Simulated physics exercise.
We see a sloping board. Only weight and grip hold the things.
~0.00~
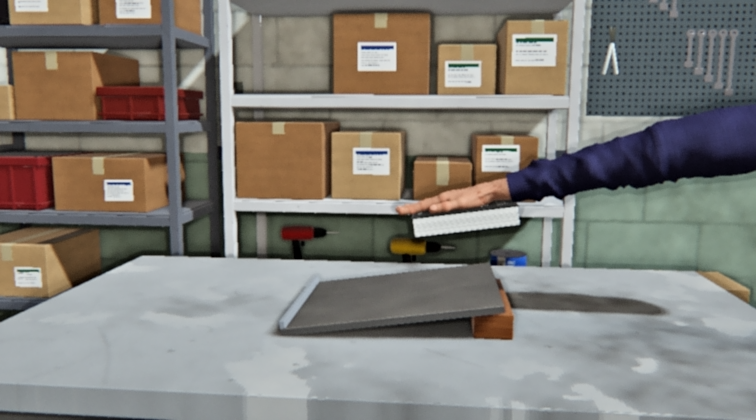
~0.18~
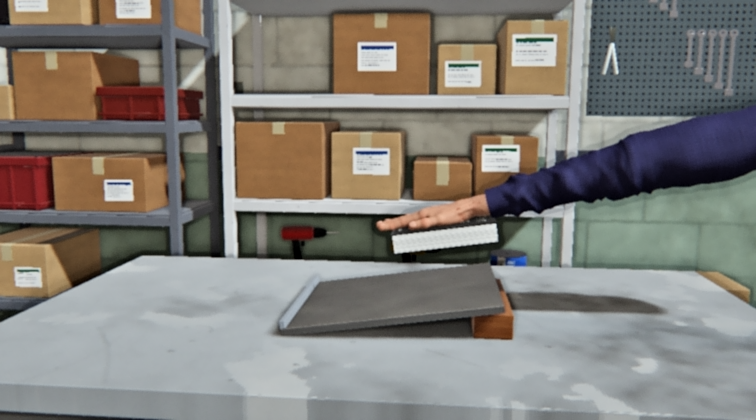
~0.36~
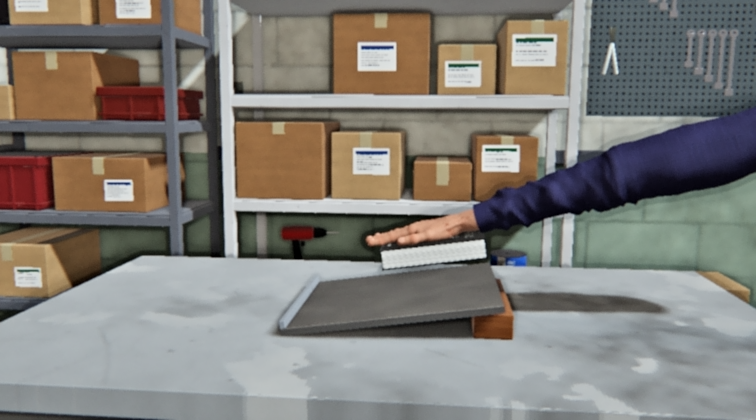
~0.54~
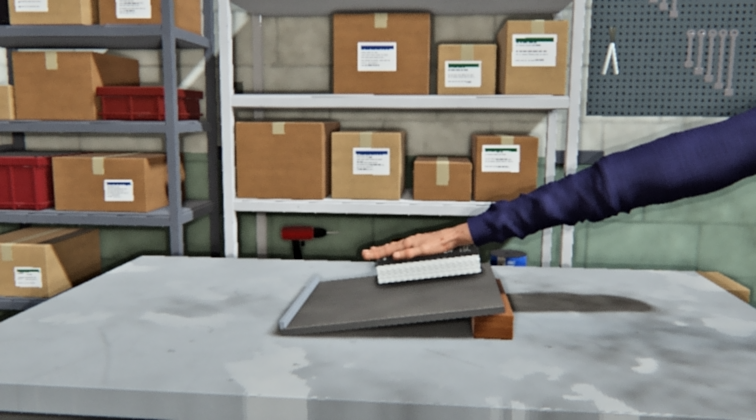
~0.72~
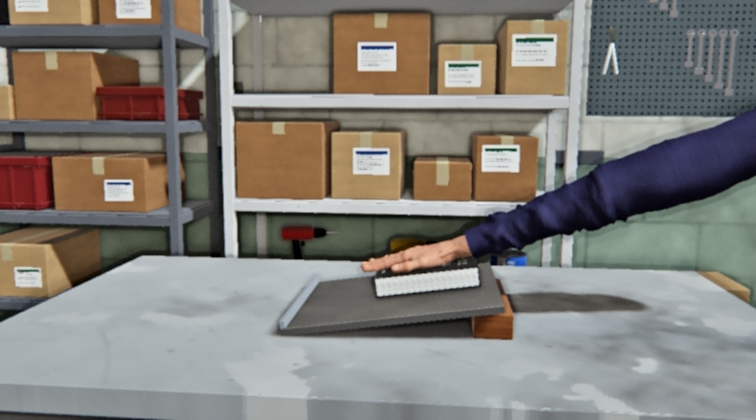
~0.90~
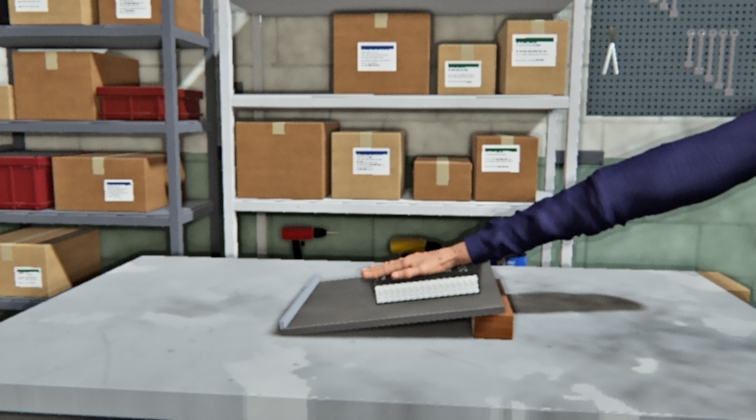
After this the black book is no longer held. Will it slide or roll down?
Outcome: The black book stays where it is put.
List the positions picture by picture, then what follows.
In the first frame, on its way; black book (465, 216).
In the second frame, on its way; black book (444, 232).
In the third frame, on its way; black book (434, 247).
In the fourth frame, on its way; black book (429, 260).
In the fifth frame, on its way; black book (428, 273).
In the sixth frame, in place under the hand; black book (427, 279).
By 1.10 s, all is still.
By 1.40 s, black book resting near (427, 279).
When it is over (1.9 s), it is as before. End places, in pixels of the last picture, black book near (427, 279). The black book keeps its place.
